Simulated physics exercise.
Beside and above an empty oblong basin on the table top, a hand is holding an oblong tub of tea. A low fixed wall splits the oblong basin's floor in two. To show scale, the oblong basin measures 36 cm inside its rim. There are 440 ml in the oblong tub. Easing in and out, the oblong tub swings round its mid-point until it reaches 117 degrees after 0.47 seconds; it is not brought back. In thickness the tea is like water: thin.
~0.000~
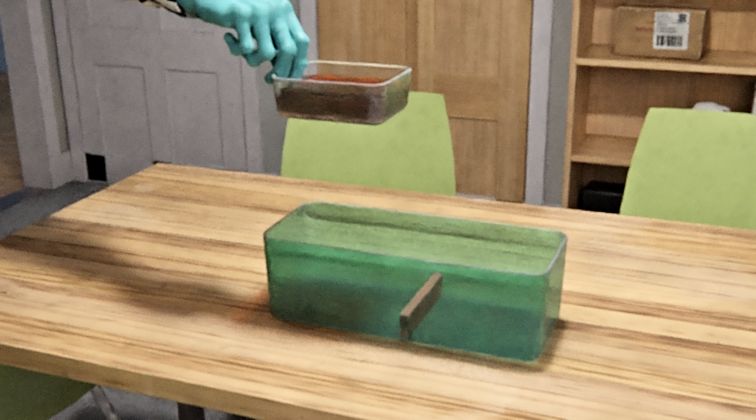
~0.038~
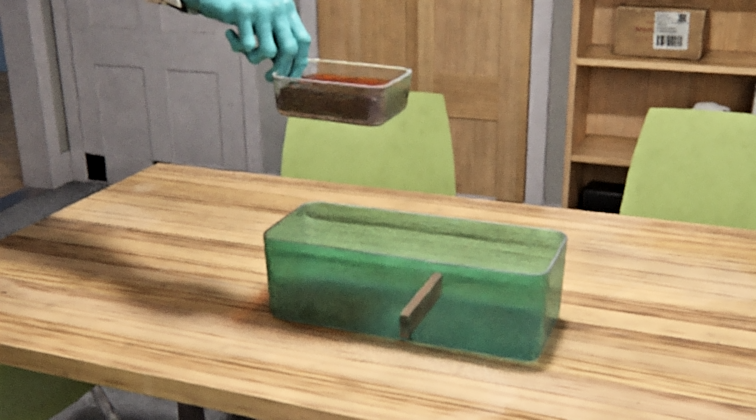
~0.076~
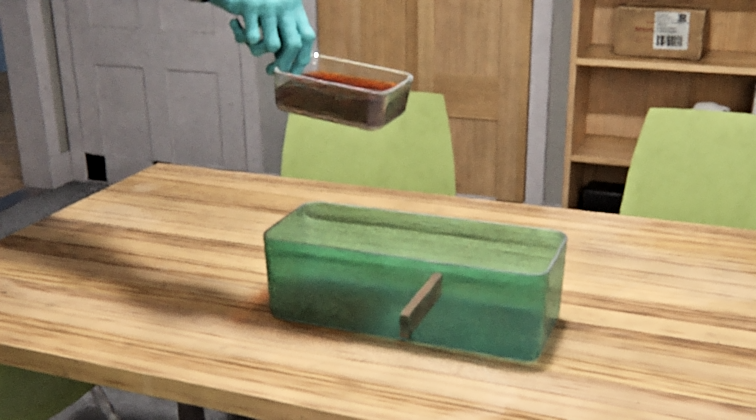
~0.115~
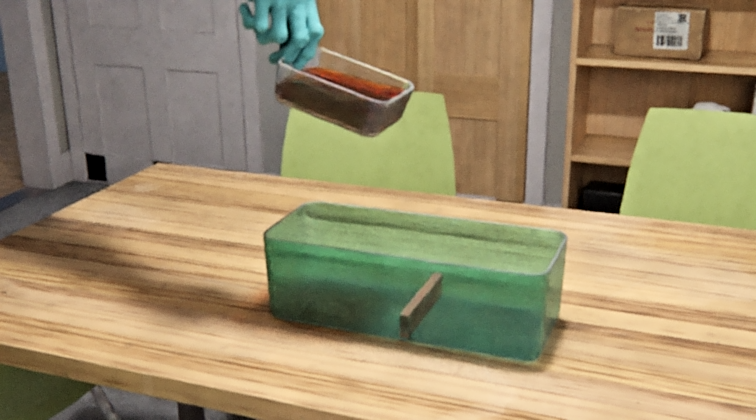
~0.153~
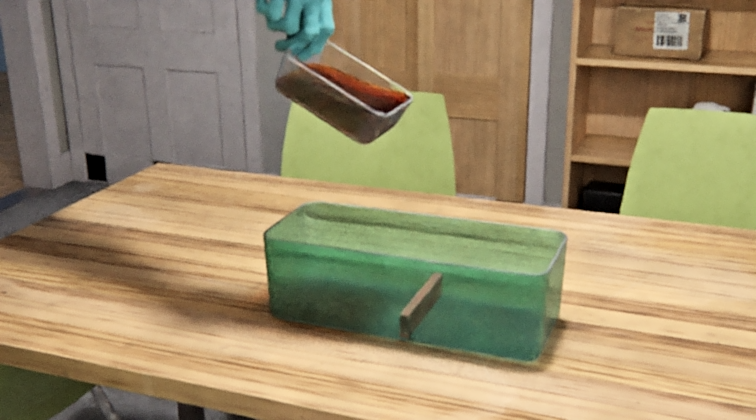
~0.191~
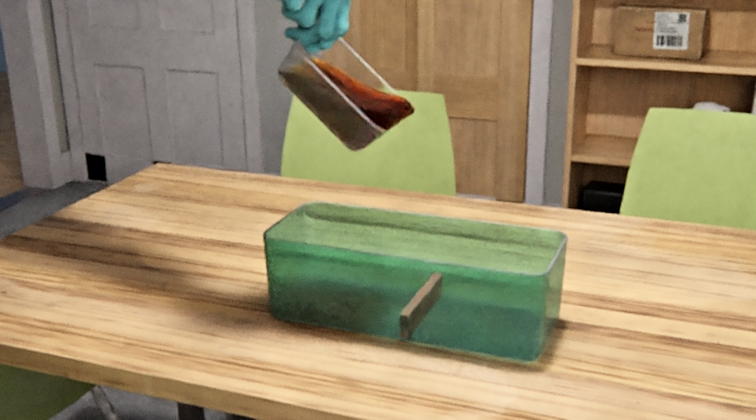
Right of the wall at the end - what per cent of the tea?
Near 64 per cent.
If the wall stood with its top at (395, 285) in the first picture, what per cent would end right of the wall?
Around 75 %, I'd say.
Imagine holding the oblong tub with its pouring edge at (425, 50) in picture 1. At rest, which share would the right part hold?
It would then come to around 60 percent.
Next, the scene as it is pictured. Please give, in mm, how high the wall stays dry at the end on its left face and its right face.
About 26 mm on the left, about 18 mm on the right.
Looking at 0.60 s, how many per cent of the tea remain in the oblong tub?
About 0 percent.
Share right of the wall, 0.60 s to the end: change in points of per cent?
It falls by roughly 10 per cent.
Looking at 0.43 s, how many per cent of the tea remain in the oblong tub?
Roughly 6 per cent.
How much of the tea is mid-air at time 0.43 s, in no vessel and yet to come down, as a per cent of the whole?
About 36 per cent.
After 0.43 s the tilt is 114° and 6 per cent is still to pour, 8 is left of the wall and 49 right of it.
After 0.60 s the tilt is 117° and 0 per cent is still to pour, 18 is left of the wall and 73 right of it.
After 0.77 s the tilt is 117° and 0 per cent is still to pour, 27 is left of the wall and 62 right of it.
After 0.97 s the tilt is 117° and 0 per cent is still to pour, 30 is left of the wall and 65 right of it.
In the end 32 per cent lies left of the wall, 64 right of it and 4 outside.
